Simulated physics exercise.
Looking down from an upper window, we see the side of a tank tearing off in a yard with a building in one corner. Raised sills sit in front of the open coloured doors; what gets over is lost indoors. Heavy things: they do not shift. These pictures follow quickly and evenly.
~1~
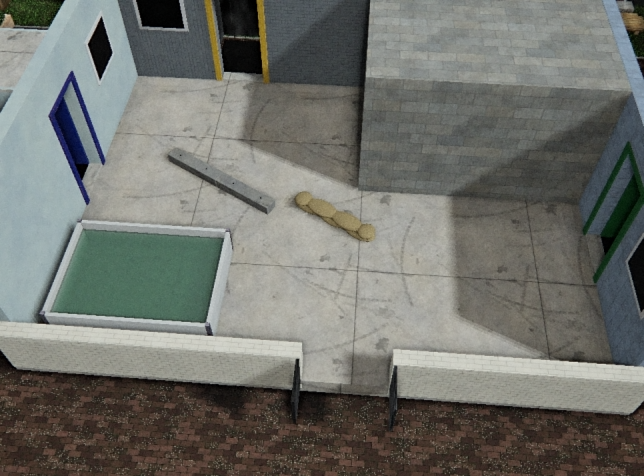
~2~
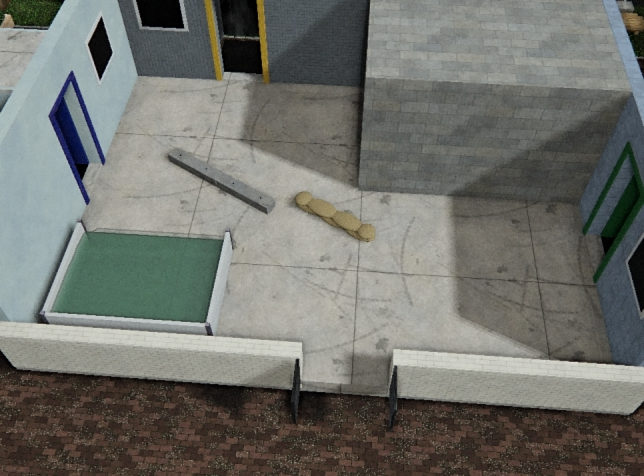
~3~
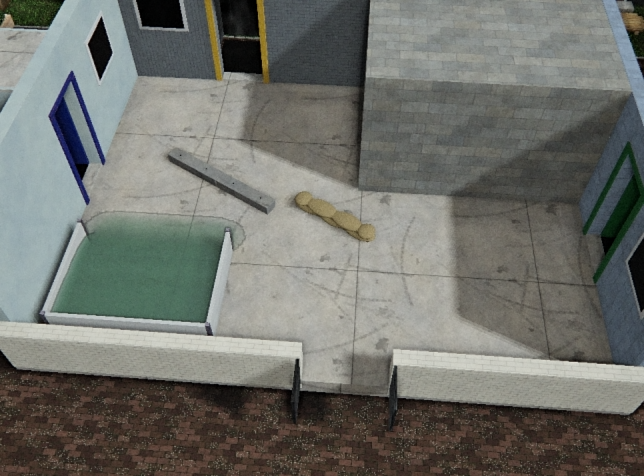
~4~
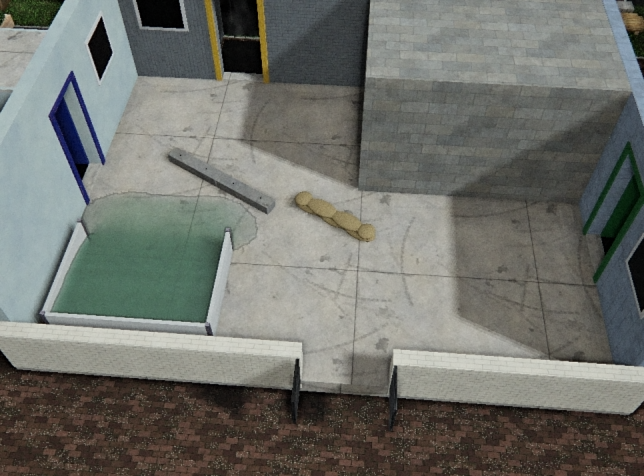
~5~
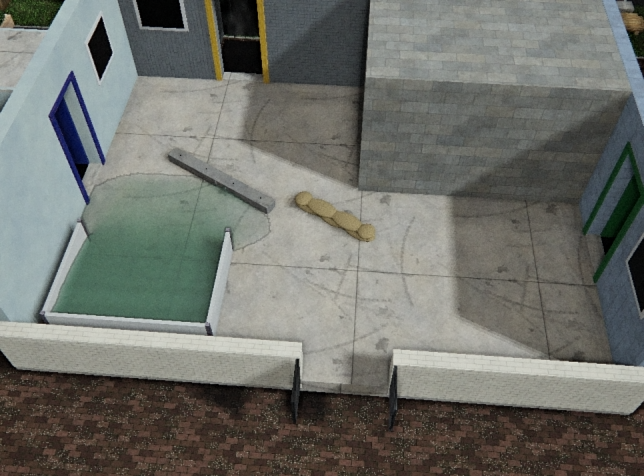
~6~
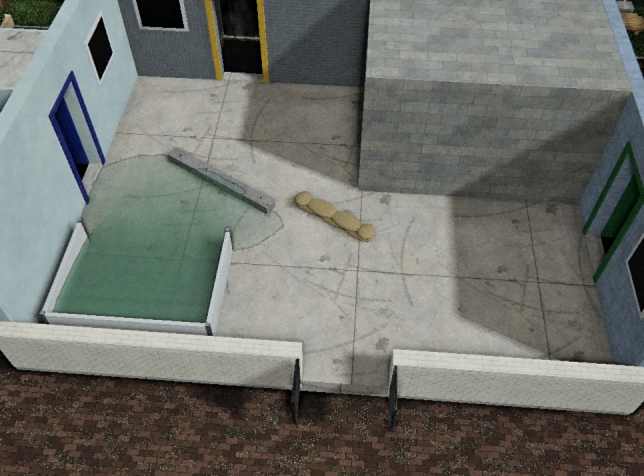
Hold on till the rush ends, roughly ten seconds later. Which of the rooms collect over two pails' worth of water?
The blue door collects over two pails; the green door collects two pails or less; the yellow door collects over two pails.
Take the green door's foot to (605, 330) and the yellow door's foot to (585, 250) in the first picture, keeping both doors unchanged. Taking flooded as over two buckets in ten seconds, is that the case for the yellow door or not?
Then: Yellow keeps below it.
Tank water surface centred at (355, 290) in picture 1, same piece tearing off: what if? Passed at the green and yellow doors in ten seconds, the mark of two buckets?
As I see it, the green door gets past it; the yellow door gets past it.
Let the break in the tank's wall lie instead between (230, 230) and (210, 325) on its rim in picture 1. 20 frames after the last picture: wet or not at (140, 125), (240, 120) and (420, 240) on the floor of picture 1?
The first spot is spared, the second spared, the third swamped.
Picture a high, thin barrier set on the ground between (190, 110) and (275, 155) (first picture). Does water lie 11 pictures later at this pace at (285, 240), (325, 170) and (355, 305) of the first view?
Outcome per location, in sequence: Soaking, unsoaked, unsoaked.
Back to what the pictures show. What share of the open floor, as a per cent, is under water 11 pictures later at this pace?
Roughly 30 percent.
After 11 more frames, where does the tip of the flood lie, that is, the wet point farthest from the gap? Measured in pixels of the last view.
The front tops out at about (137, 80).
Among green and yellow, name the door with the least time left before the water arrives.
Answer: The one in yellow.
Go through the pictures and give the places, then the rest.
In the first picture, still water in the water tank at (141, 273).
In the second picture, water pours out on the water tank's far side and has run to a hidden place.
In the third picture, water pours out on the water tank's far side and has run to a hidden place.
In the fourth picture, the front is at (84, 214), out from the gap on the water tank's far side.
In the fifth picture, the front is at (93, 192), out from the gap on the water tank's far side.
In the sixth picture, water pours out on the water tank's far side and has run to (100, 173).
A moment on, water covers 20 % of the floor; the blue door under two buckets in, the green door not reached, the yellow door not reached.
Next, water covers 30 % of the floor; the blue door under two buckets in, the green door not reached, the yellow door not reached.
Then, water covers 40 % of the floor; the blue door far over two buckets in, the green door not reached, the yellow door under two buckets in.
Later, water covers 65 % of the floor; the blue door far over two buckets in, the green door not reached, the yellow door over two buckets in.
In the end, water covers 90 % of the floor; the blue door far over two buckets in, the green door not reached, the yellow door over two buckets in.
